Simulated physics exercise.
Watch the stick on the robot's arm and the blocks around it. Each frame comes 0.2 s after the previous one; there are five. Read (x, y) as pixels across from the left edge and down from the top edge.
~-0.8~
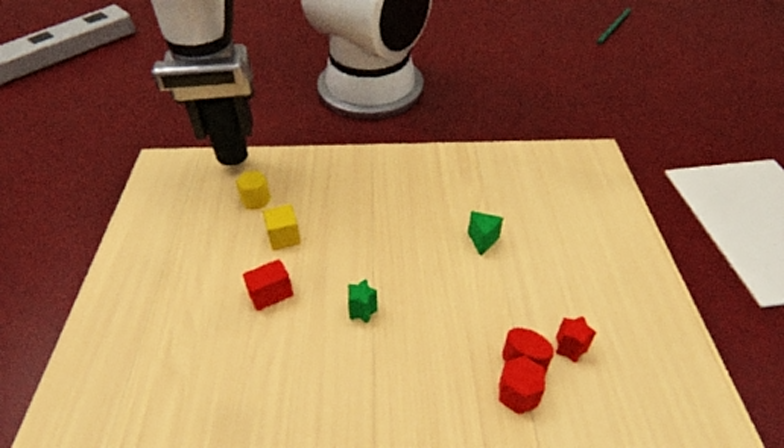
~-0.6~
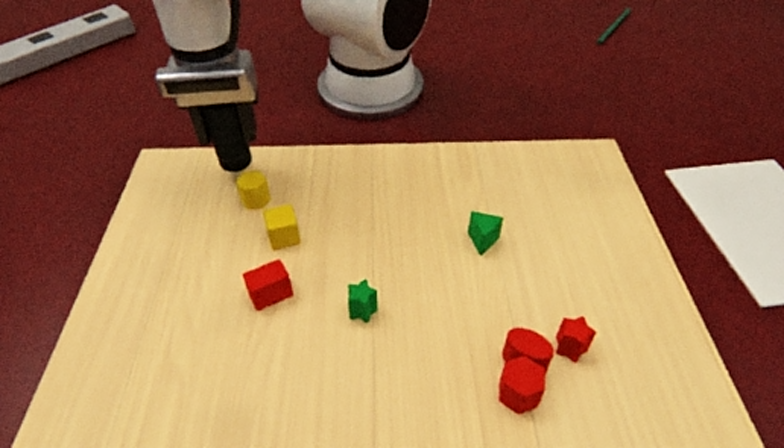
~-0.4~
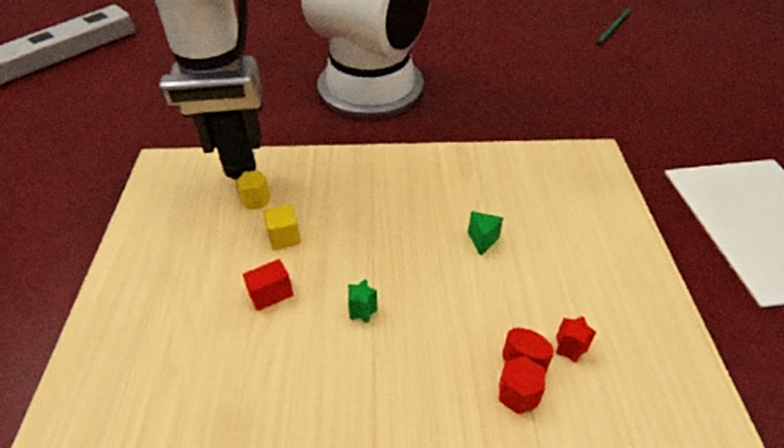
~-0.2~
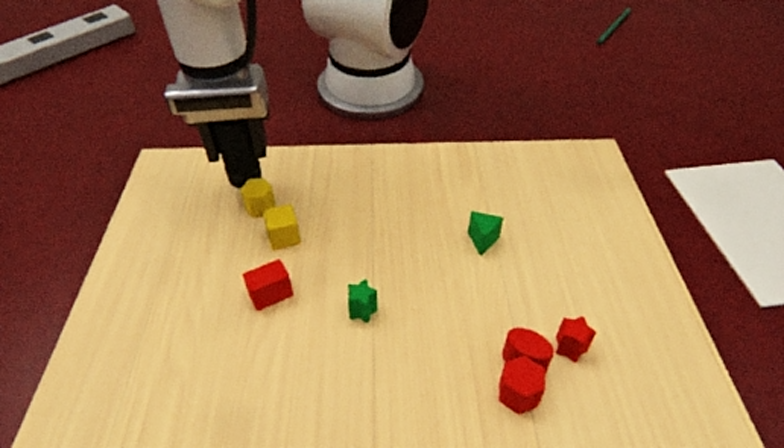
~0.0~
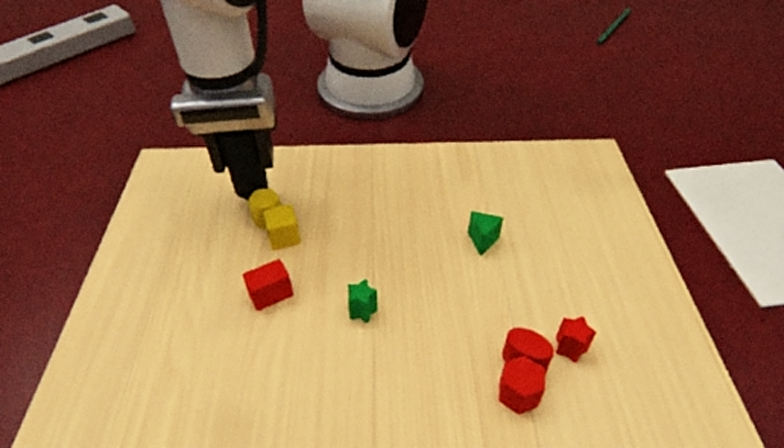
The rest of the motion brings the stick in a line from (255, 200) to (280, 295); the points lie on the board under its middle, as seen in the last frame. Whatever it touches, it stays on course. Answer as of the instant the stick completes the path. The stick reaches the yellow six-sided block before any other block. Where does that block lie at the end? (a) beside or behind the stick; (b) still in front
Choice a: Beside or behind the stick.
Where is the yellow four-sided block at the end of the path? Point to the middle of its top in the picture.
It will likely be found at (340, 254).
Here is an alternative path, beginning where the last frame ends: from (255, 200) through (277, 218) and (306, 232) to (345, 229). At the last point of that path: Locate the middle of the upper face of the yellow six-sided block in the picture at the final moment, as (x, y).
The centre of its top face lies at (305, 236).
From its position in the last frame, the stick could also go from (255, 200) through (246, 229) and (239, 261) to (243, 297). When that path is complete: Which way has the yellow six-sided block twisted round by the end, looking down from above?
Its rotation is counterclockwise.
The first path, step by step. One third of the way, stick at (260, 218); yellow six-sided block at (280, 223), turned 35° anticlockwise; yellow four-sided block at (301, 237), turned 30° anticlockwise.
Two thirds of the way, stick at (268, 249); yellow six-sided block at (297, 249), turned 70° anticlockwise; yellow four-sided block at (328, 251), turned 65° anticlockwise.
At the end, stick at (277, 284); yellow six-sided block at (313, 272), turned 125° anticlockwise; red oblong at (265, 303), turned 45° clockwise; yellow four-sided block at (340, 254), turned 100° anticlockwise; green star in place.
